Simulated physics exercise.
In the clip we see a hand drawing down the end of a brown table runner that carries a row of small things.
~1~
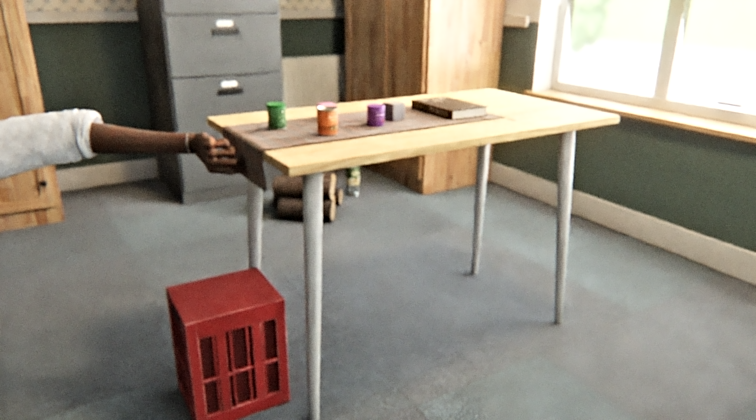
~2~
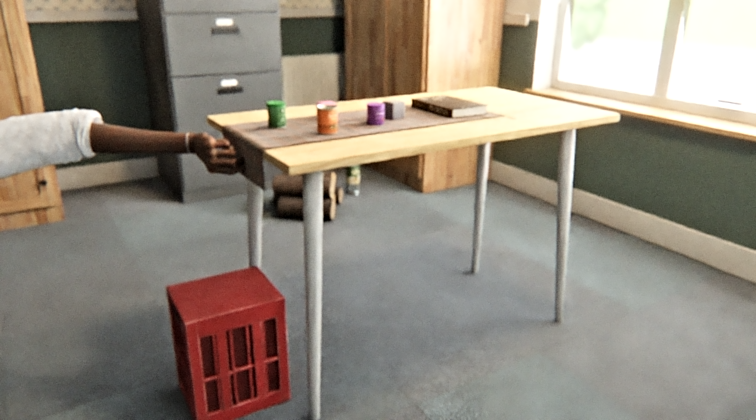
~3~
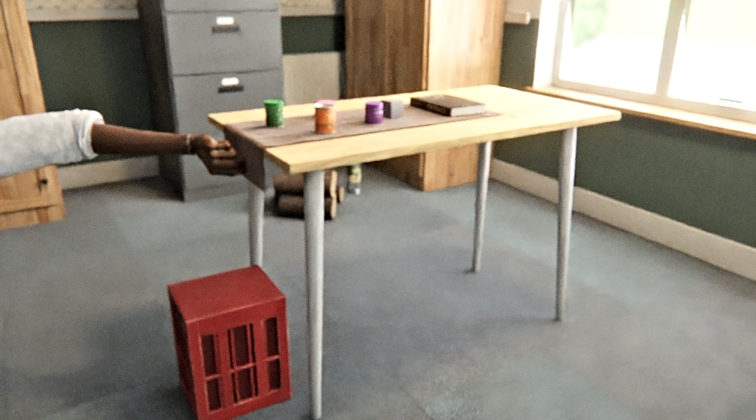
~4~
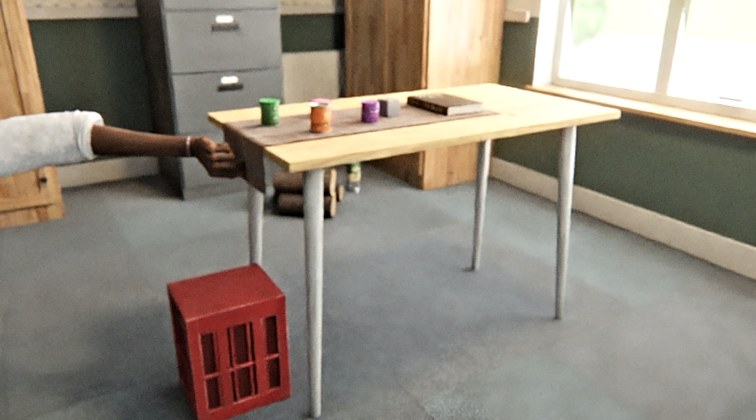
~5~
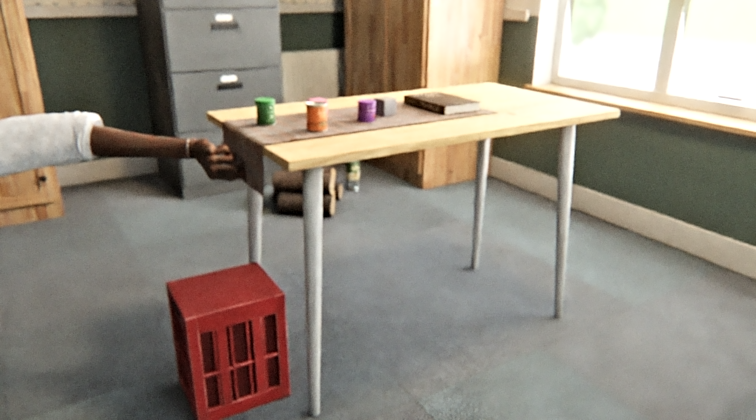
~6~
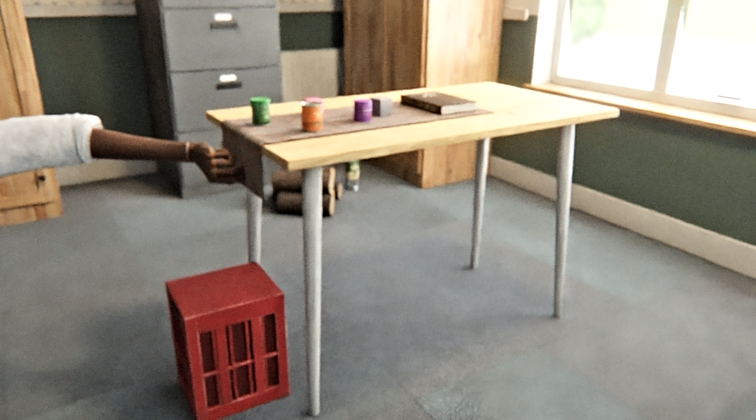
The clip opens on a hand at the left gripping the hanging end of a brown runner on a wooden table, above a red crate. The hand draws the cloth slowly down, and the green, orange and purple containers, small grey cube and dark book shift slightly left together toward the table's edge.
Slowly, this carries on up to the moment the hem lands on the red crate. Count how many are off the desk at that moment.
I expect the number going over to be three.
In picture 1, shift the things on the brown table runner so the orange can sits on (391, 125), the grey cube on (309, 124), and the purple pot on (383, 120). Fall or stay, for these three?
The orange can stays put; the grey cube ends up off; the purple pot stays put.
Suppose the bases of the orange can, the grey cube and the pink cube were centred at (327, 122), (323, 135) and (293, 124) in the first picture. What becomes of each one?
First the orange can, which is lost, then the grey cube, which is lost, and finally the pink cube, which is lost.
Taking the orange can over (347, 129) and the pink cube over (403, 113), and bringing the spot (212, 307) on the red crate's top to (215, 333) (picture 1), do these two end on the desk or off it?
The orange can is carried off; the pink cube survives.
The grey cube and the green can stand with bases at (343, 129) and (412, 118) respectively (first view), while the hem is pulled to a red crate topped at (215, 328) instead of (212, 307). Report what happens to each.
Note: Grey cube lost; green can kept on top.
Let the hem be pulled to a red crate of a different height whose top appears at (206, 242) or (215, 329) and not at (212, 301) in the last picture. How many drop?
Totals 1, 4.
Soon after, hem near (245, 207); all still up.
Then, hem near (246, 241); green can and orange can gone.
Further on, hem on the crate; green can, orange can and pink cube gone.
At rest, hem on the crate; green can, orange can and pink cube gone. Over the edge go three.
